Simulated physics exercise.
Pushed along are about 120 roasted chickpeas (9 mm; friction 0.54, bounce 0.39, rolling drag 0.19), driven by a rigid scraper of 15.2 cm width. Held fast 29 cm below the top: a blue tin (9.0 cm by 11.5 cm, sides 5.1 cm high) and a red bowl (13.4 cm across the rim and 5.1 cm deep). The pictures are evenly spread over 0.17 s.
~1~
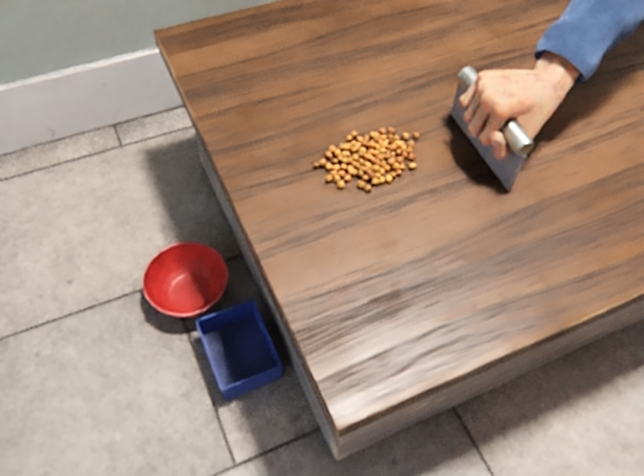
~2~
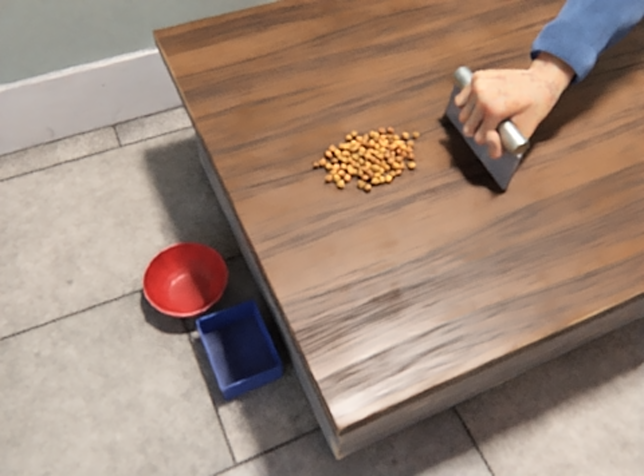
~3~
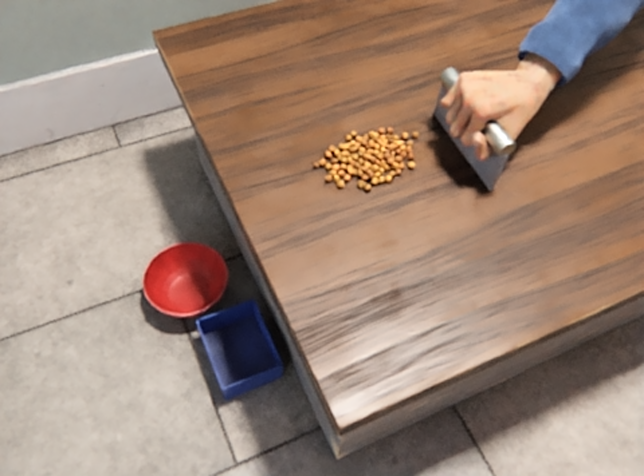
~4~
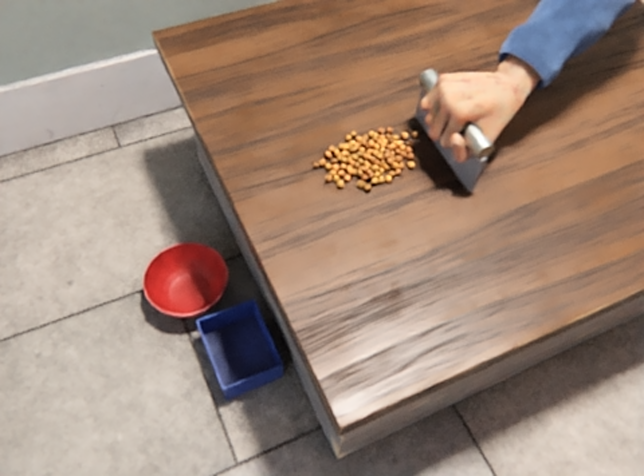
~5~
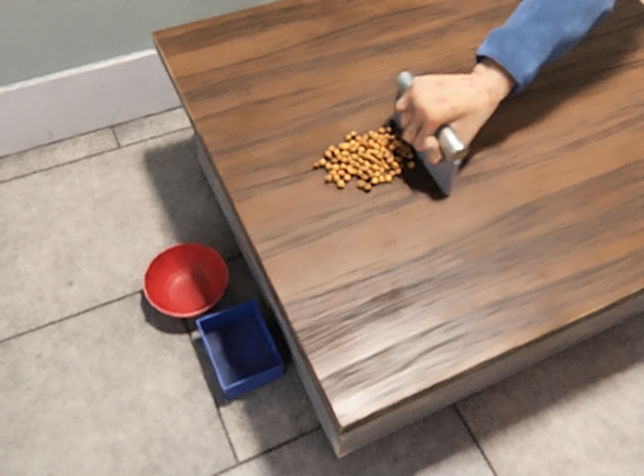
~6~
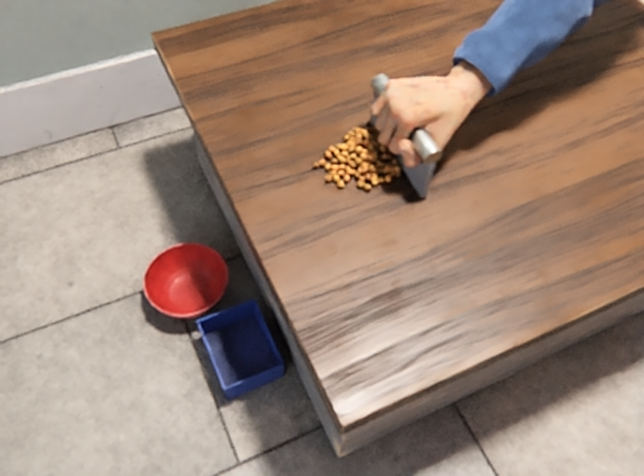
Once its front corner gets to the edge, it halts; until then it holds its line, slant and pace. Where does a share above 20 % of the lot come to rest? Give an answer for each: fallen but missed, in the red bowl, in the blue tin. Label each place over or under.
For missed: Over. For red bowl: Under. For blue tin: Under.
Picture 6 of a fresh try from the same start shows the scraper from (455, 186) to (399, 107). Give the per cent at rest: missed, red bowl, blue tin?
Missed: 60, red bowl: 5, blue tin: 0.
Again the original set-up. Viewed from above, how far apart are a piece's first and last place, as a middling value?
That works out to about 44 centimetres.
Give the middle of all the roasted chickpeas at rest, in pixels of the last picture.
(101, 325).
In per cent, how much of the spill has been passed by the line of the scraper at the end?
5 %.
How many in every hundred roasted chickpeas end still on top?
Roughly 5 per cent.
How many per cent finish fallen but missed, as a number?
It comes to about 80 percent.
Then, 0.18 s after the last picture, scraper 28 cm from its start, spill 18 cm wide; still on top 100 %.
Then, 0.35 s after the last picture, scraper 35 cm from its start, spill 26 cm wide; off the edge, not caught 90 %, still on top 10 %.
Then, 0.50 s after the last picture, scraper 35 cm from its start, spill 31 cm wide; red bowl 10 %, off the edge, not caught 85 %, still on top 5 %.
In the end, blue tin 5 %, red bowl 10 %, fallen but missed 80 %, still on top 5 %.
